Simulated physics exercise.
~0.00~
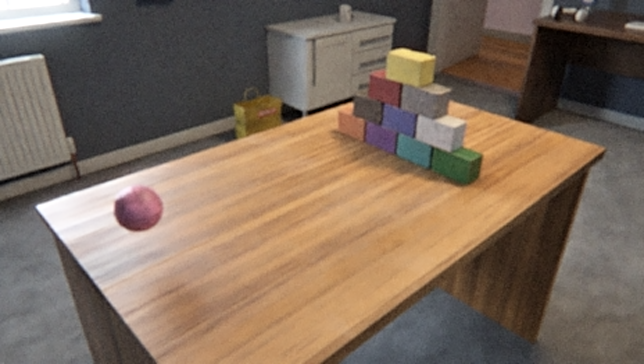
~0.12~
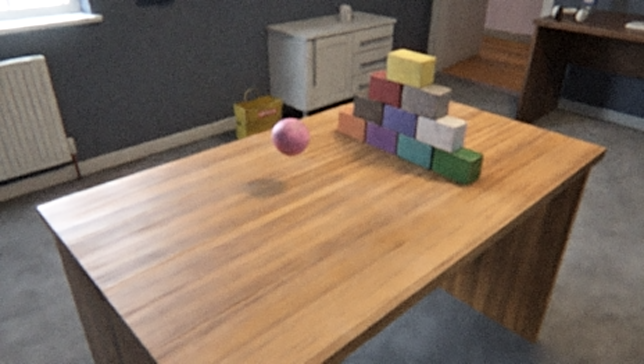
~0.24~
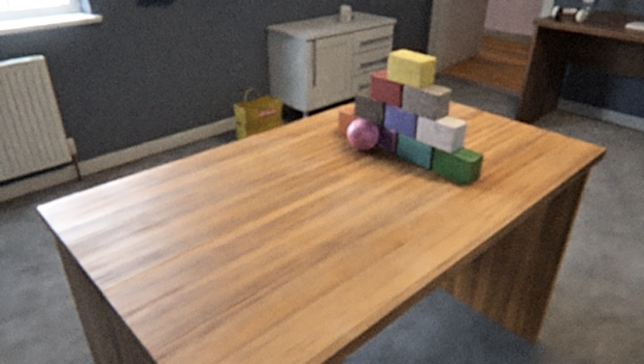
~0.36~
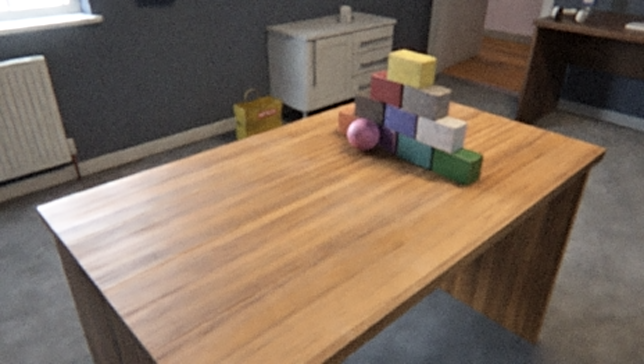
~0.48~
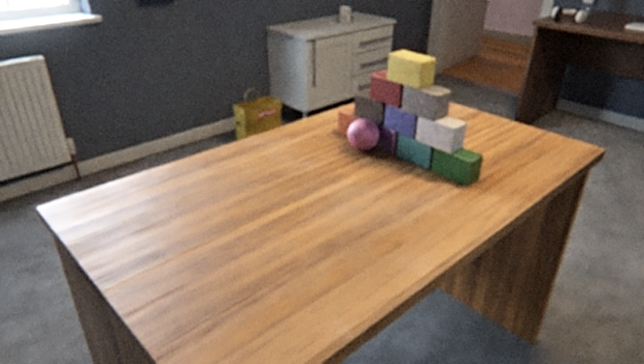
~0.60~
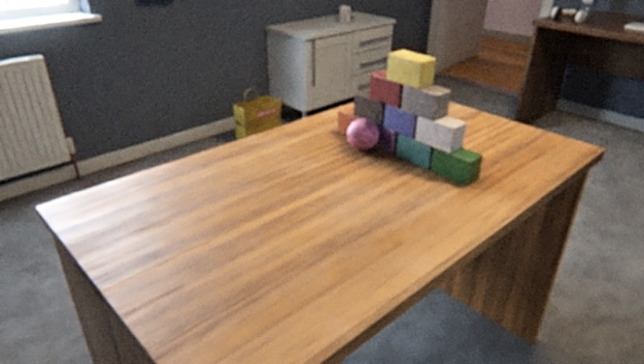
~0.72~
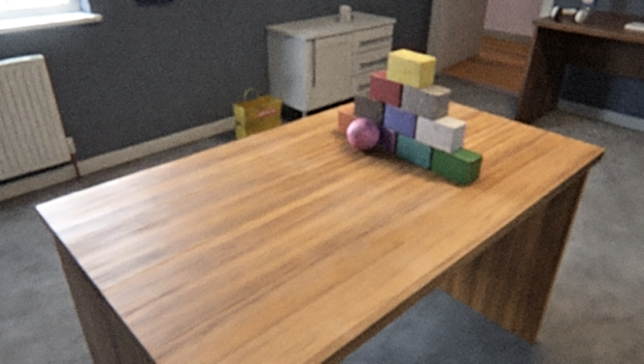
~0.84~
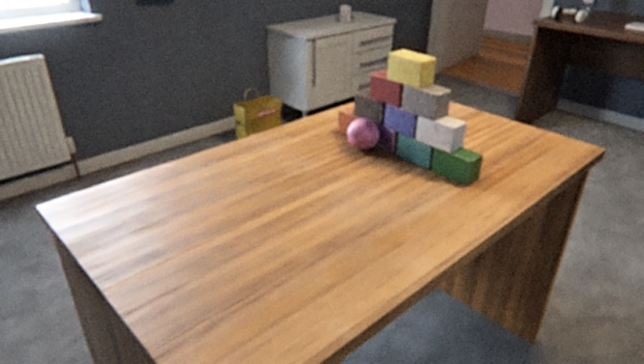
A wooden table stands in a grey-carpeted room, seen from above one side, with a radiator at the left and a pale cabinet against the dark wall behind. Toward the table's far right end, colourful blocks form a stepped pile, with a yellow block on top, a red one just below, and a green one at the lower right. A pink ball flies in over the left side and travels right above the tabletop. It reaches the lower left of the pile and stops against it. The pile stays standing, the yellow block still on top, and the ball rests beside it.
